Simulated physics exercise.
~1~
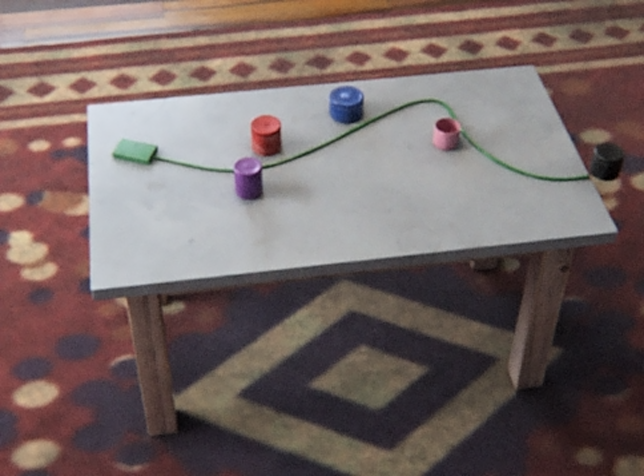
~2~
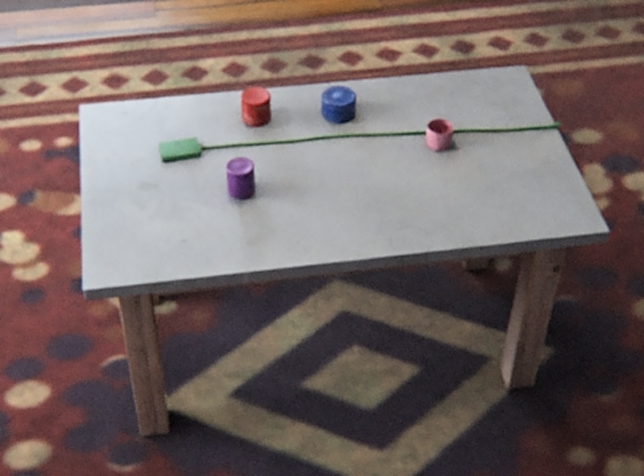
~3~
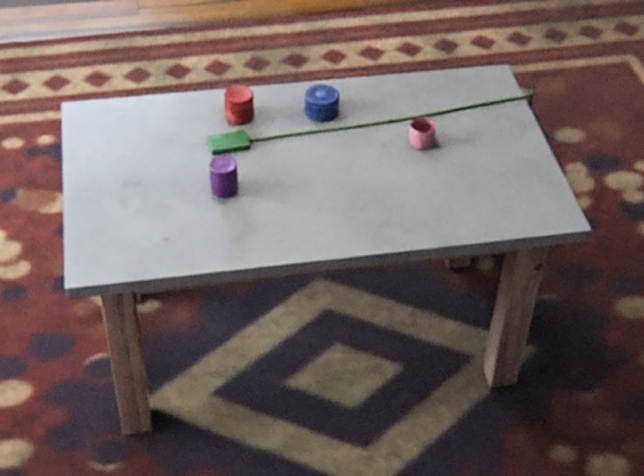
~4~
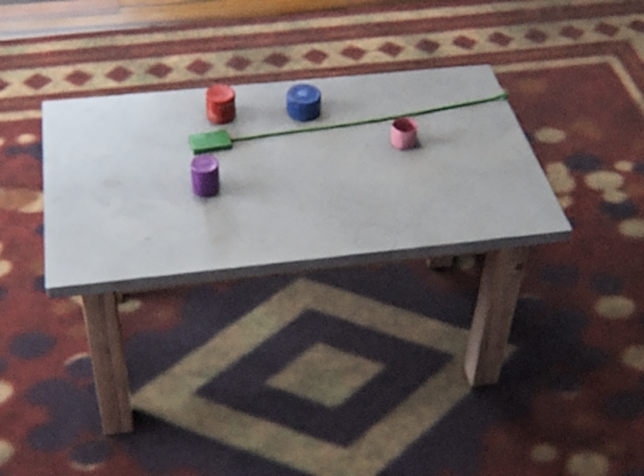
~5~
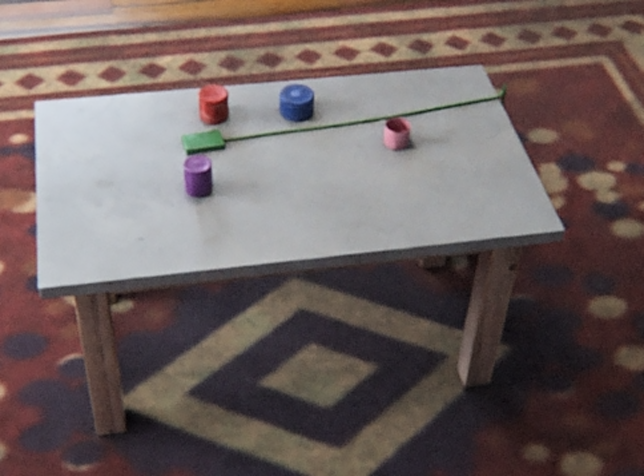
On a grey table, a black object drops off the right edge, dragging a green block rightward by its cord.
